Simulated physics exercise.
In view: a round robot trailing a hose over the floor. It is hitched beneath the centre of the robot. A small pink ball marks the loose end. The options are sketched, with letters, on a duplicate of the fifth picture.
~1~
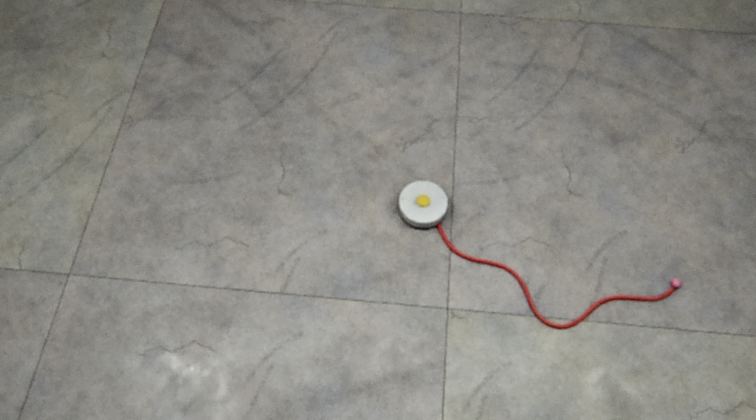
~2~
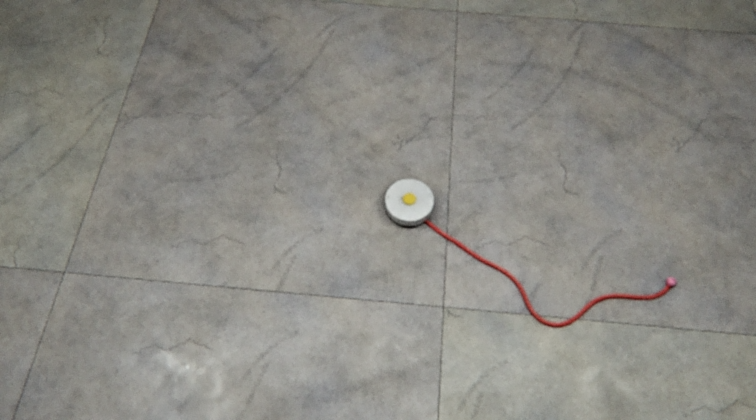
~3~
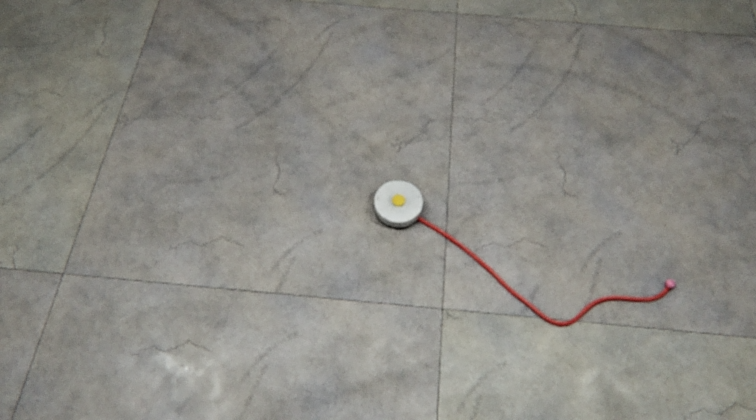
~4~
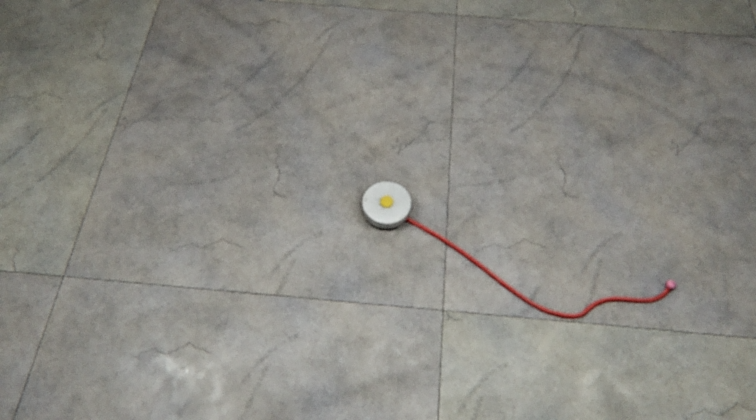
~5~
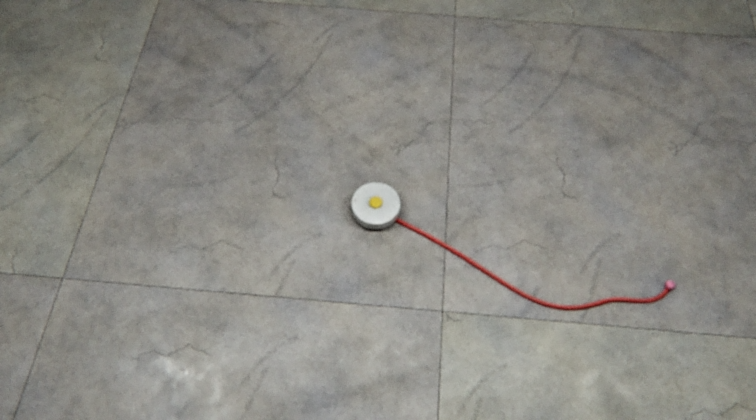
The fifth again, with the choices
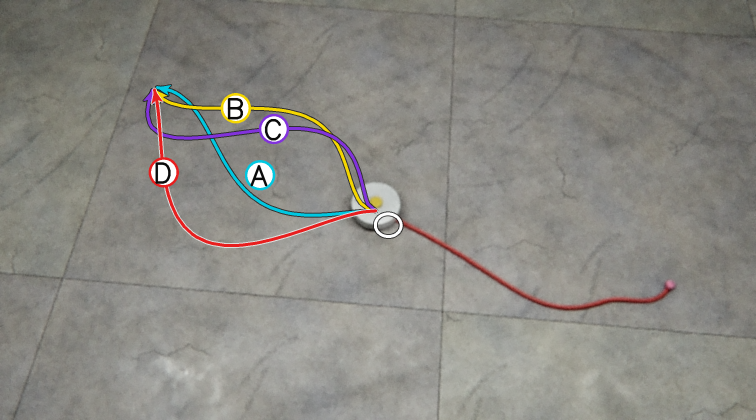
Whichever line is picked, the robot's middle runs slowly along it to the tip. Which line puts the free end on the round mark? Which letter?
Line A does it.
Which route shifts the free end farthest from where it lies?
D.
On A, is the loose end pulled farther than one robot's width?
On that route, yes.
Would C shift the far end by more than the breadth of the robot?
Yes.
On the copy, A from (376, 211) via (235, 178) to (157, 88); B from (376, 211) via (290, 112) to (155, 90); C from (376, 211) via (268, 130) to (153, 90); D from (376, 211) via (192, 234) to (154, 90); the ring at (388, 225).
On A. First, robot (260, 198), middle of the hose (414, 244), free end (573, 283).
Then, robot (204, 121), middle of the hose (323, 201), free end (466, 255).
Finally, robot (152, 82), middle of the hose (266, 154), free end (389, 225); the free end is on the ring.
By contrast, B leaves the free end at (410, 192); C leaves the free end at (403, 197); D leaves the free end at (367, 246).
